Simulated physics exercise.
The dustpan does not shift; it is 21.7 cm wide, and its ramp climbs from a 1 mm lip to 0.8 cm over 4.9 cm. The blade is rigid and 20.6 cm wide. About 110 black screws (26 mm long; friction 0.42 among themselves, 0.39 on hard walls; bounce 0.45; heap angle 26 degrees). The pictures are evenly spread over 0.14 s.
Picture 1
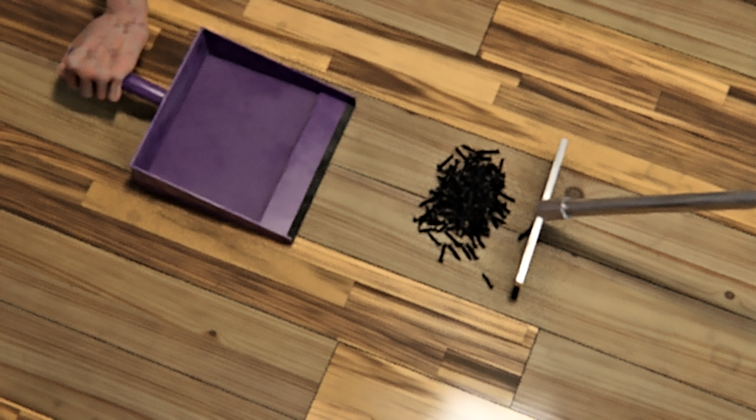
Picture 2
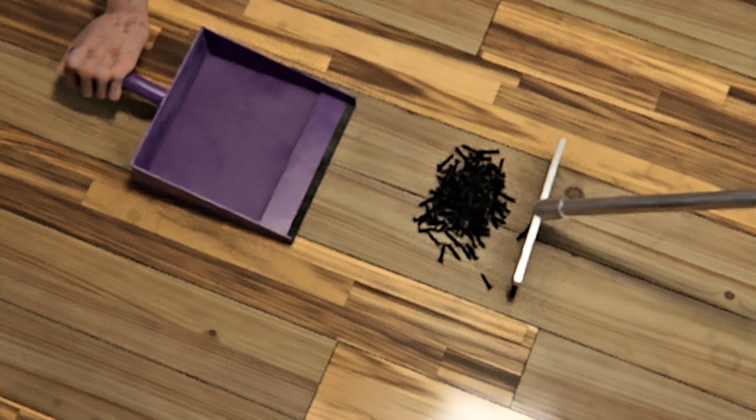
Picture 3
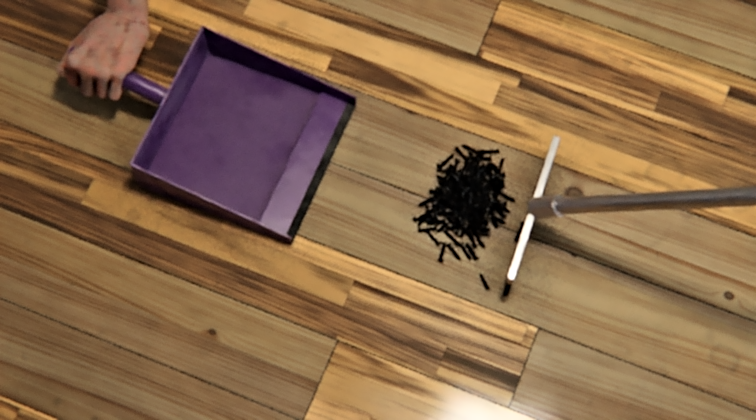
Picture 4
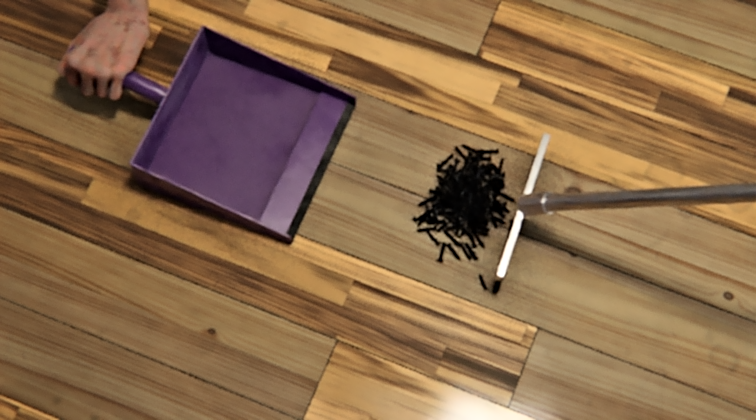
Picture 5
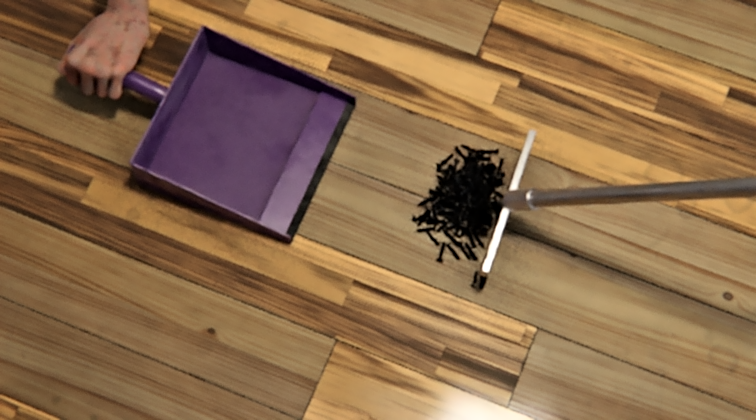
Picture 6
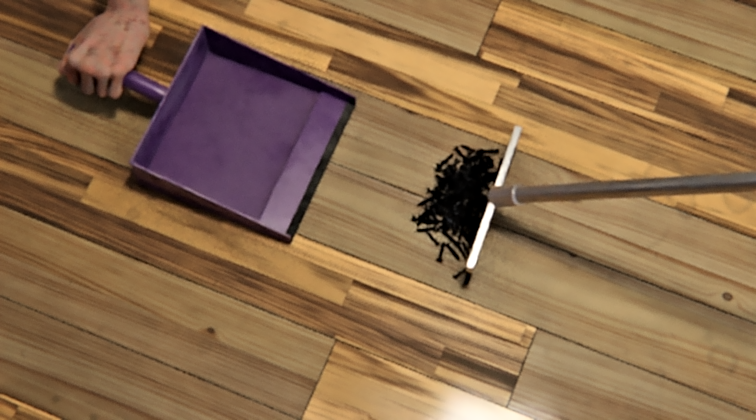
A thin white blade on a grey pole slides slowly left across a floor of light and dark wood planks, seen from above by a still camera. At the upper left, a hand holds a purple dustpan motionless by its handle, its dark-edged opening facing a heap of small black screws near the middle. The blade closes the gap, meets the heap's right side and presses those pieces slightly leftward.
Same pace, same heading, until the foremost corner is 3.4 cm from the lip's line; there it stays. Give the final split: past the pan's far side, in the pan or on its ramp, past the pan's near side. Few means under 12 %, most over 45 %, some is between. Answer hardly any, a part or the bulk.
Far side: Hardly any, pan: A part, near side: Hardly any.
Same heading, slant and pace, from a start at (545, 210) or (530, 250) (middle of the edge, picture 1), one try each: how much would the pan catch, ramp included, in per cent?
Some 30 and 30 per cent.
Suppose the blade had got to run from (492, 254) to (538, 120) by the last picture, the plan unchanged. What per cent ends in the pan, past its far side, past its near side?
Pan 5, far 35, near 0.
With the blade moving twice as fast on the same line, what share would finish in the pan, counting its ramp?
In that case some 75 per cent.
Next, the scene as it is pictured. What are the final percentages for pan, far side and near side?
Far side 5, pan 35, near side 0.
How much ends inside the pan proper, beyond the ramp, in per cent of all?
Some 5 per cent.
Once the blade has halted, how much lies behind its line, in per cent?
Roughly 0 per cent.
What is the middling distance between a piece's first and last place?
Some 18 cm.
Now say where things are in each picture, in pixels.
In the first picture, blade from (519, 282) to (563, 145), moved 0.0 cm, 0 of the pieces shifted so far; middle of the pieces at (465, 200); pan at (235, 141).
In the second picture, blade from (517, 282) to (561, 145), moved 0.3 cm, 0 of the pieces shifted so far; middle of the pieces at (465, 200).
In the third picture, blade from (510, 280) to (555, 143), moved 1.1 cm, 2 of the pieces shifted so far; middle of the pieces at (465, 199).
In the fourth picture, blade from (500, 276) to (545, 140), moved 2.4 cm, 2 of the pieces shifted so far; middle of the pieces at (465, 199).
In the fifth picture, blade from (485, 272) to (531, 137), moved 4.2 cm, 11 of the pieces shifted so far; middle of the pieces at (464, 199).
In the sixth picture, blade from (470, 268) to (517, 133), moved 6.1 cm, 57 of the pieces shifted so far; middle of the pieces at (460, 198); pan at (235, 139).
Then, 0.14 s after the last picture, middle of the blade 13 cm from the lip; 0 % over the lip, far side 5 %, near side 0 %.
Then, 0.23 s after the last picture, middle of the blade 6 cm from the lip; 0 % over the lip, far side 5 %, near side 0 %.
Then, 0.46 s after the last picture, middle of the blade 4 cm from the lip; 35 % over the lip, far side 5 %, near side 0 %.
In the end, far side 5 %, pan 35 %, near side 0 %, in front of the lip or behind the blade 60 %.
